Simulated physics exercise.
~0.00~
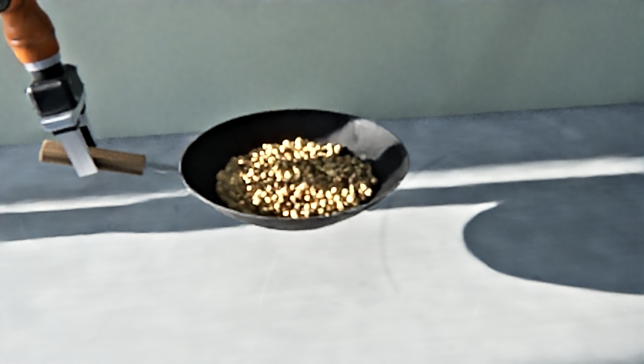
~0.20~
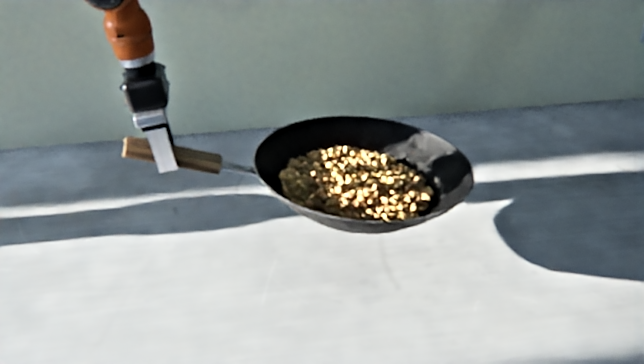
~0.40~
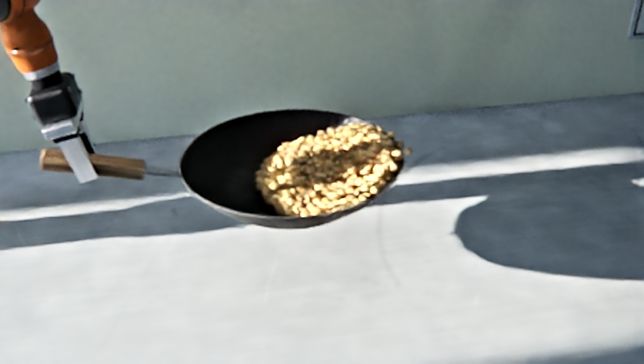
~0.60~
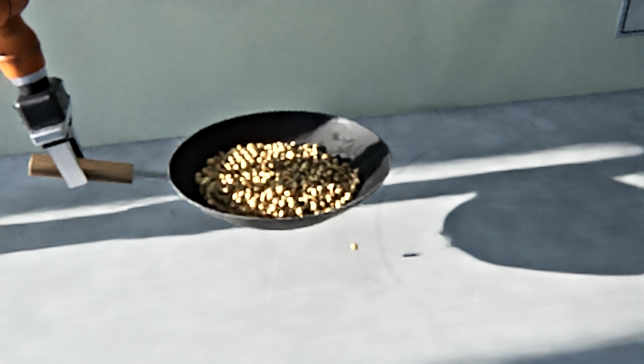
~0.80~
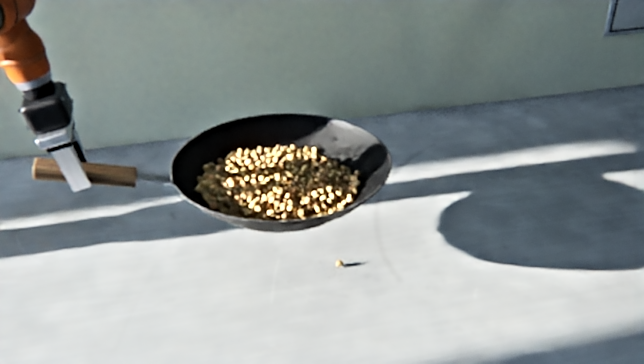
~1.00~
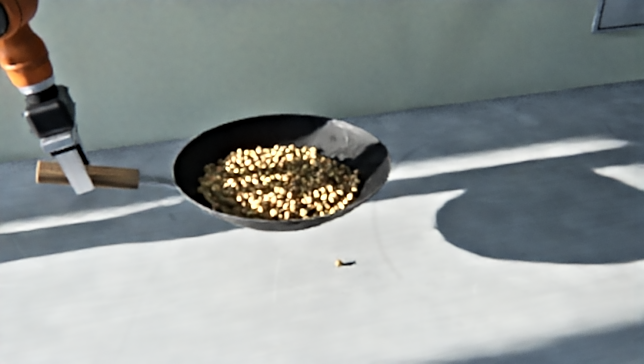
Frying pan of chickpeas held by an orange robot arm, swinging right then back left, the load shifting and one piece dropping out.
